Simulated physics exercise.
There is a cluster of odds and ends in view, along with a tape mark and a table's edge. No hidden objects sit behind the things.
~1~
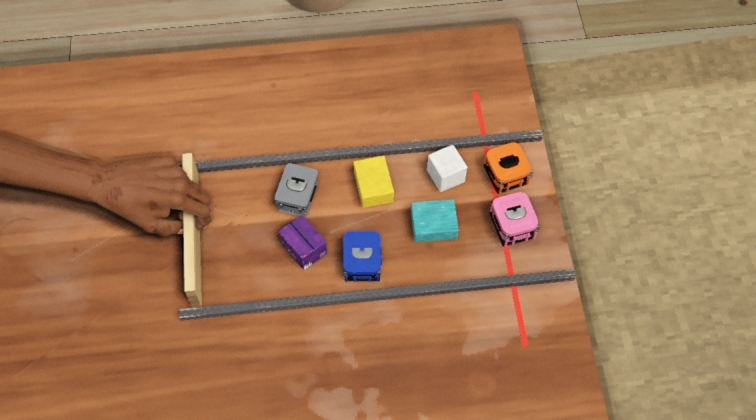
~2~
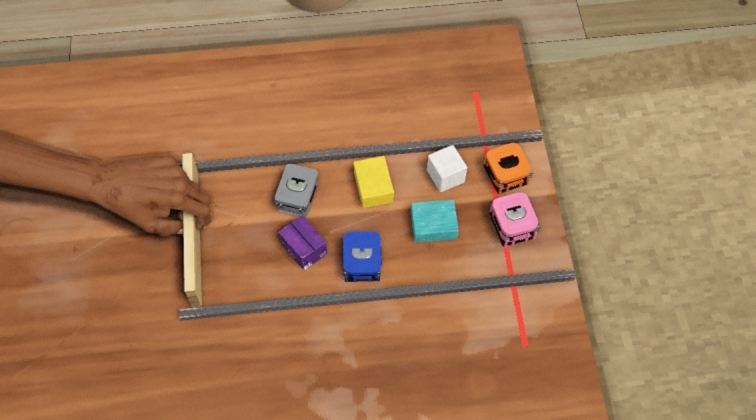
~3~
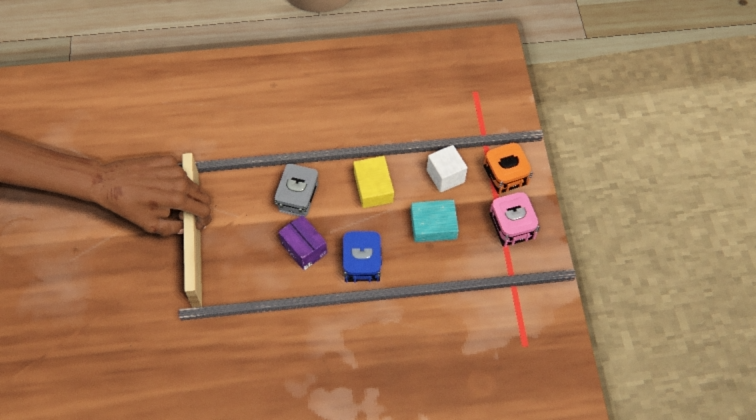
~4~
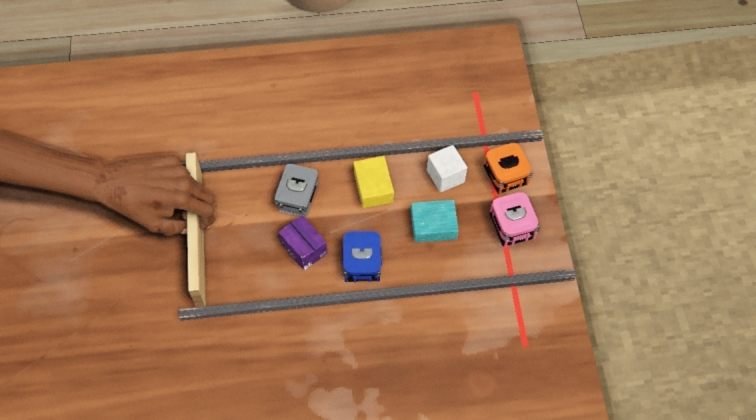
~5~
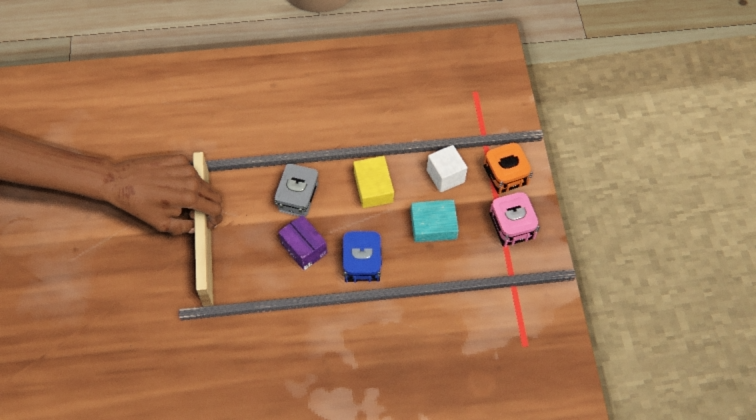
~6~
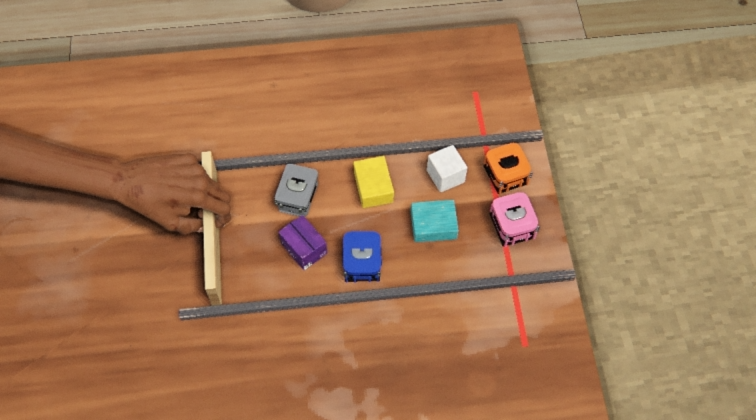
A hand held a wooden board still at the left of two grey rails, then slid it slightly right toward some small cases and blocks, which stayed where they were on the wooden table.
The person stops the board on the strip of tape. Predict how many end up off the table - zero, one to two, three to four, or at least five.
Once the board stops, three or four are missing from the table.
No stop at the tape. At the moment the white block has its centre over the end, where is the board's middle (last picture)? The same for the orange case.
The middle is at (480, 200) when it's the white block, and at (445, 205) when it's the orange case.
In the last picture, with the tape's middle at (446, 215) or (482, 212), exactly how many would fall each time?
Per try: 0; 2.
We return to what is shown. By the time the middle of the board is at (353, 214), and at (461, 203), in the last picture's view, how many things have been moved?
By then 5, and later 8.
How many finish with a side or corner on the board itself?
Looks like 2 of them, all told.
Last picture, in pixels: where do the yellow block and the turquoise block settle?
The first one ends at (539, 164), the second at (549, 204).
A little later, none off yet; orange case at rest near (507, 168); pink case at rest near (514, 219); white block at rest near (447, 169).
When it is over, the number that fall off is three or four; down, white block, pink case and orange case.
